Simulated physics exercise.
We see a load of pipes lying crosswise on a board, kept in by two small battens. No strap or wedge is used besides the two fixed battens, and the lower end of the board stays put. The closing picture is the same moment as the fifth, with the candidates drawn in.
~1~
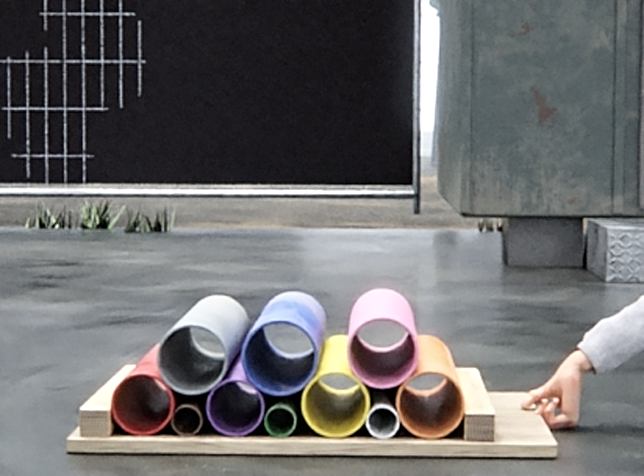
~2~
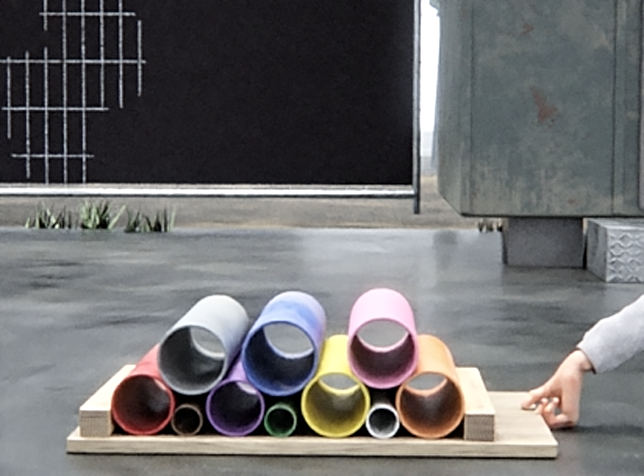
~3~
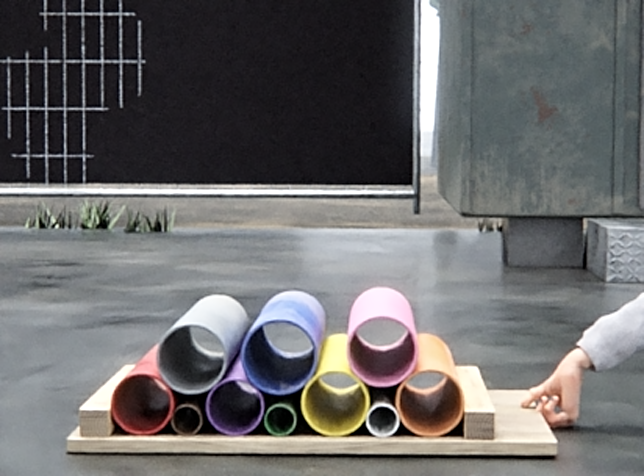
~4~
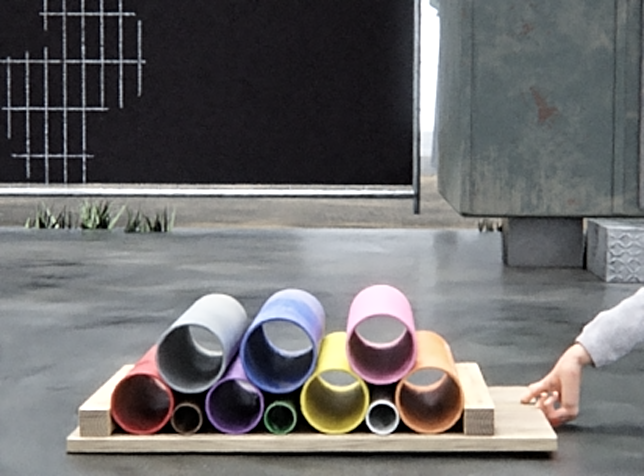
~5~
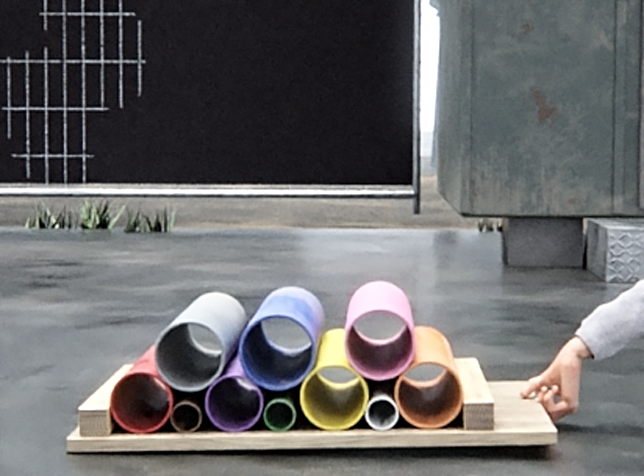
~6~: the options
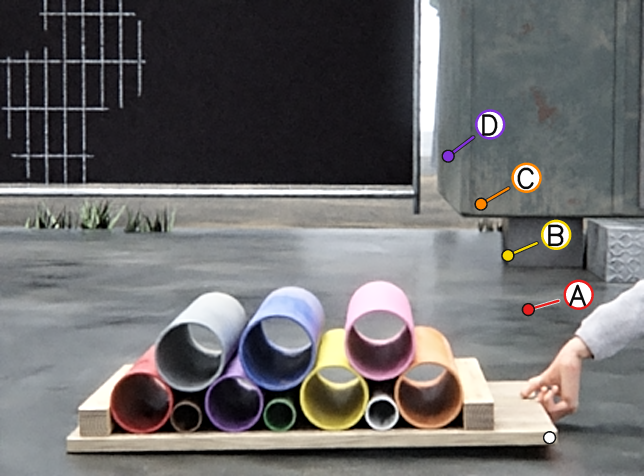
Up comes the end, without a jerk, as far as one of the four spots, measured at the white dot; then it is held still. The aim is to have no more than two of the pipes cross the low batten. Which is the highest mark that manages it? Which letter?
Up to D.
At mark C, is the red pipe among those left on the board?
The red pipe: Yes.
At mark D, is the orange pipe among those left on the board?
The orange pipe: Yes.
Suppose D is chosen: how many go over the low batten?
With D, none.
On the copy, A at (528, 310); B at (508, 256); C at (481, 204); D at (448, 156); the white dot at (550, 438).
On D. First, board at 20°.
Then, board at 37°.
Finally, board at 37°, none over the low batten.
By contrast, A none over the low batten; B none over the low batten; C none over the low batten.
